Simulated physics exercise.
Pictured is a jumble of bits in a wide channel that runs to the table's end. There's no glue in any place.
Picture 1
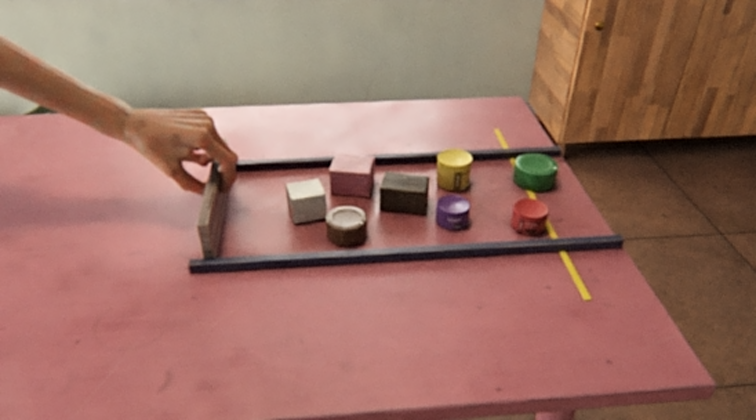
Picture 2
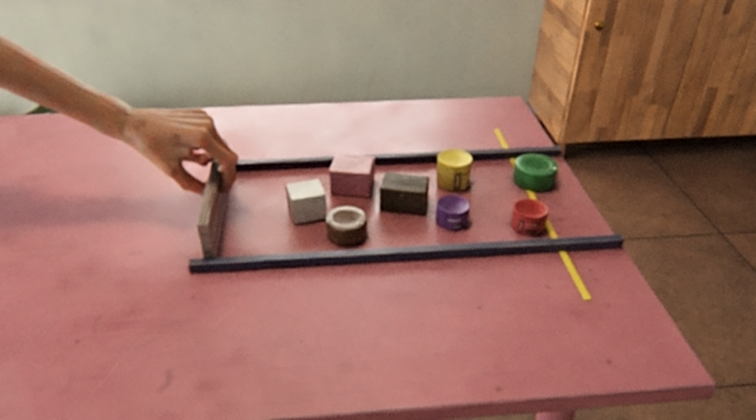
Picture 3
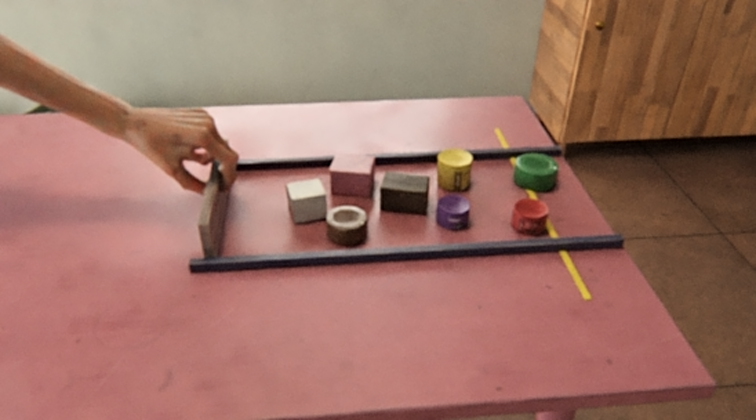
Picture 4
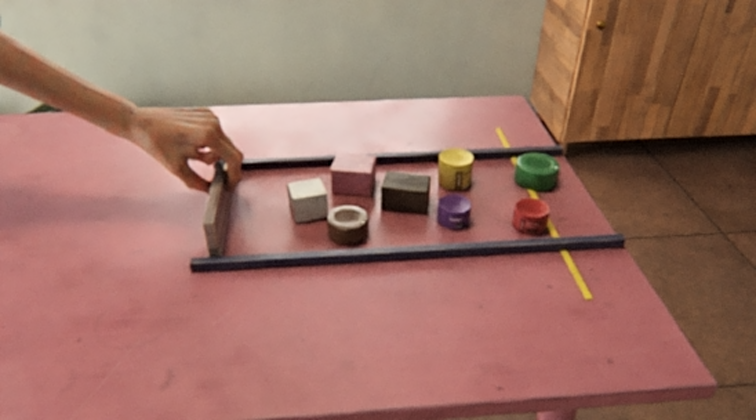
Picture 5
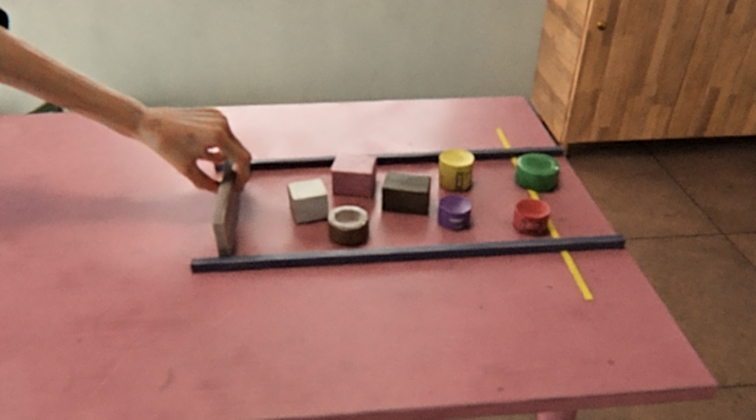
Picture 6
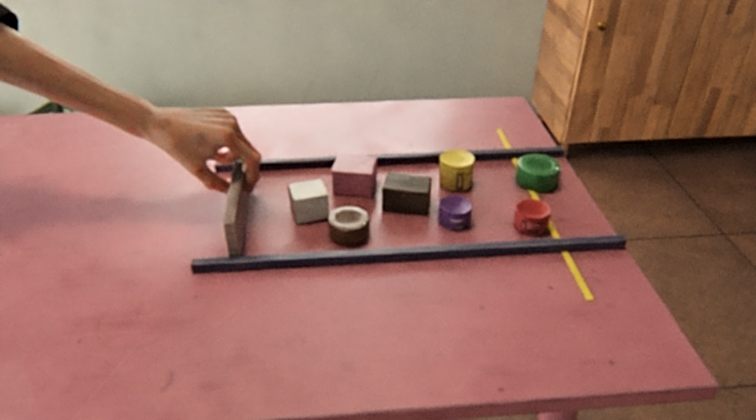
On a pink table, a hand held a small upright board behind a loose group of blocks and colourful little tubs between two dark rails, then slid it slightly right without touching them.
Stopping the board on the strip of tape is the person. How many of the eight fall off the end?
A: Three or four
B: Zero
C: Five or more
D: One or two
Answer: D.
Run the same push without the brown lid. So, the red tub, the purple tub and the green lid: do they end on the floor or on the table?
As for the red tub, it holds; the purple tub holds; and the green lid drops.
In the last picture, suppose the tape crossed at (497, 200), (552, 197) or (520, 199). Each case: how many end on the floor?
It would be 0, 5 and 1.
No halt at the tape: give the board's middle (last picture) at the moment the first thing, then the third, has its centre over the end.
At (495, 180) for the first, at (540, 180) for the third.
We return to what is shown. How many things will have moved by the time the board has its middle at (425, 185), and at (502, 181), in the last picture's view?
Tally at point one: 6; at point two: 8.
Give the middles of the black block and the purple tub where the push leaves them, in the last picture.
The black block ends at (587, 181) and the purple tub at (592, 202).
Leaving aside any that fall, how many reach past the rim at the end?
It comes to 4.
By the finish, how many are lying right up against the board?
The count is 3.
Soon after, none off yet; green lid at rest near (538, 173); red tub at rest near (532, 217); yellow tub at rest near (456, 170).
Then, none off yet; green lid at rest near (538, 173); red tub at rest near (532, 217); yellow tub moved about its own width near (489, 167).
At rest, the number that fall off is one or two; fallen, green lid.
